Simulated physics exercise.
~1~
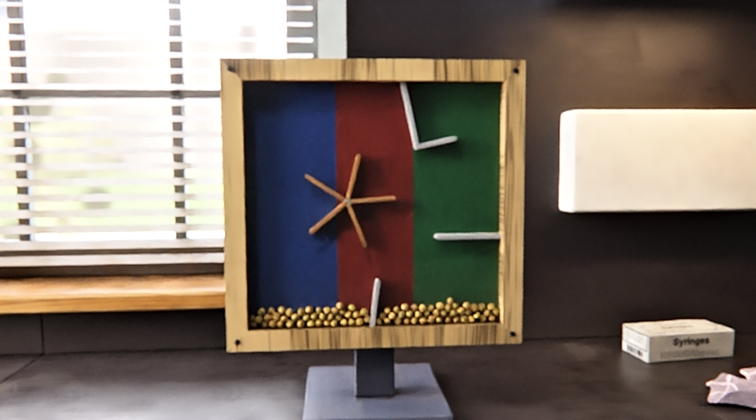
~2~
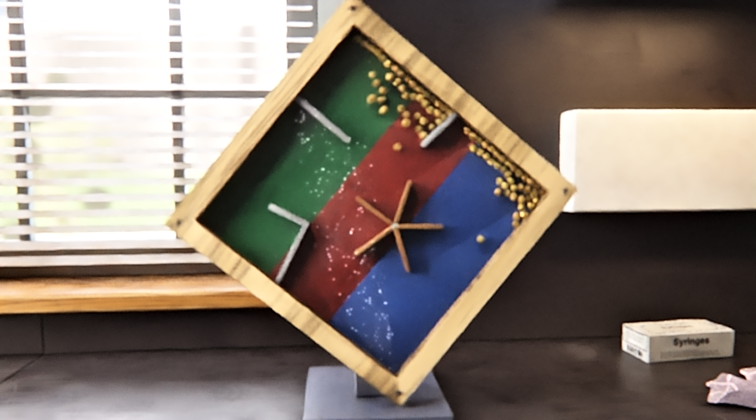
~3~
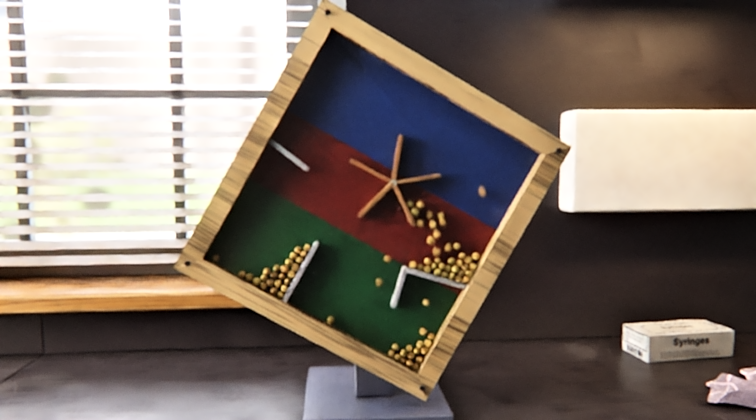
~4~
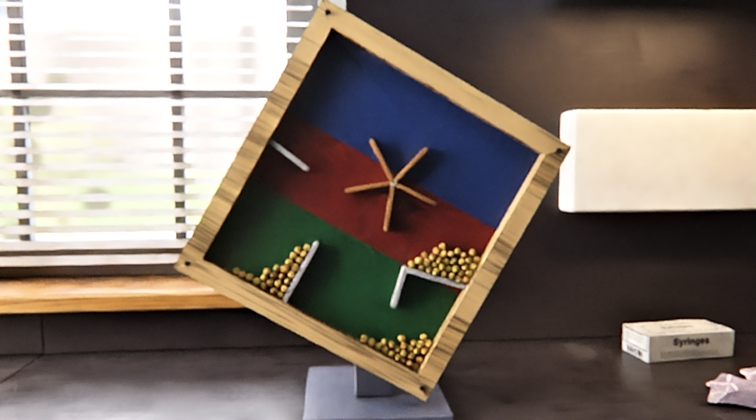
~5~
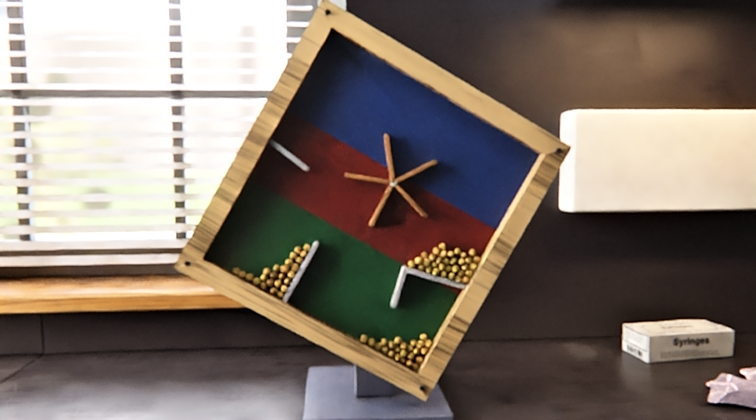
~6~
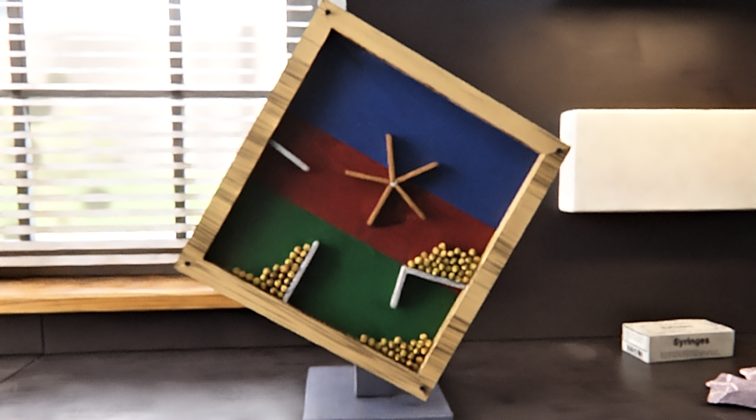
A square, wood-framed box with blue, red and green strips stands upright on a dark counter, seen from the front, with a bright window at left and a small labelled carton at right. Golden beads lie along its bottom edge, below an orange five-armed spinner and several pale bars. The box turns a long way anticlockwise, carrying the beads up high. As it turns further, they tumble down past the spinner. The box stops tilted, and the spinner turns a little more before settling. The beads rest in three heaps, most of them over green, some on red, none on blue.
